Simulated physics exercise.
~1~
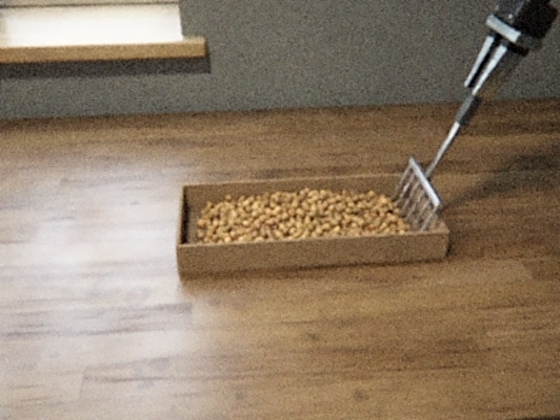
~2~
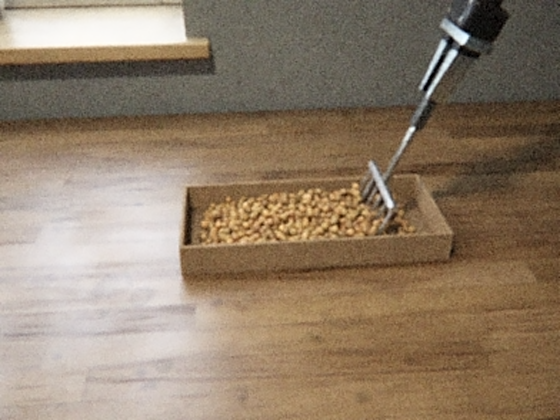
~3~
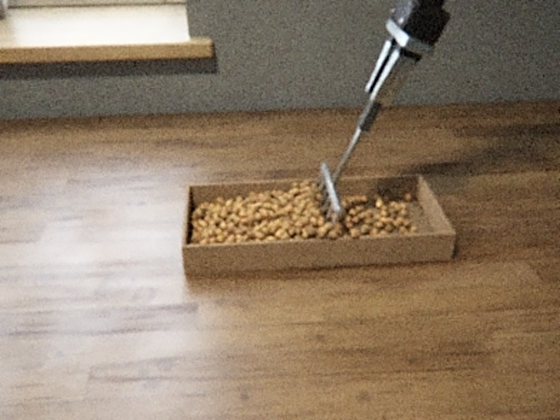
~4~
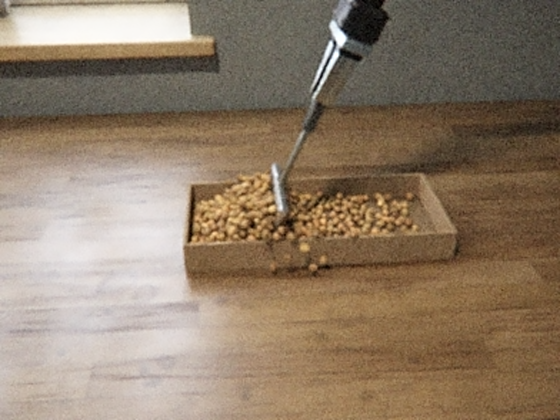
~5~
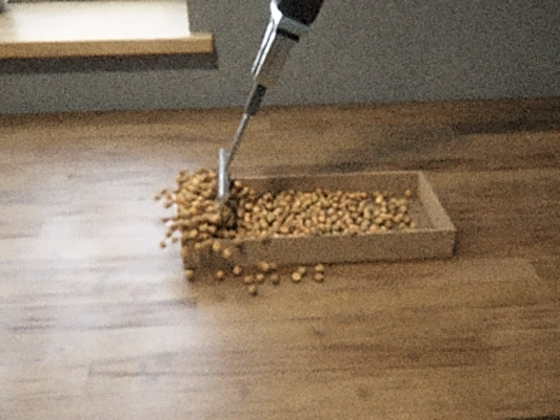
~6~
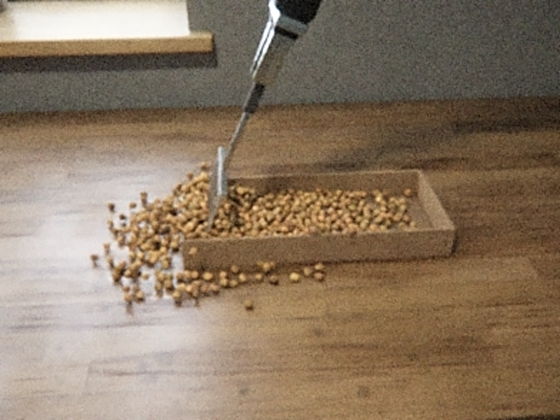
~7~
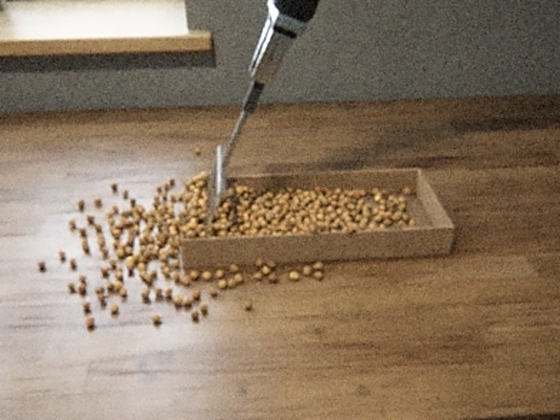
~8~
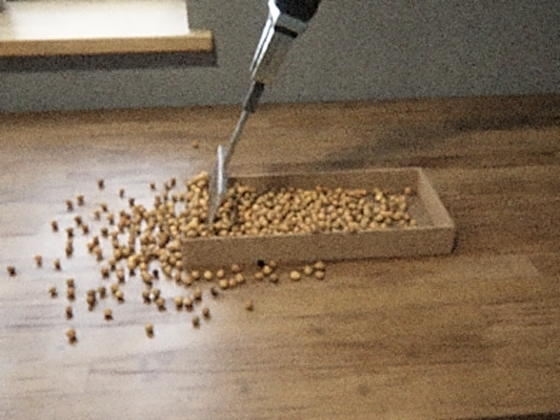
On a wooden surface, a robot arm rakes chickpeas leftward through a shallow tray, spilling some over the front and left end.
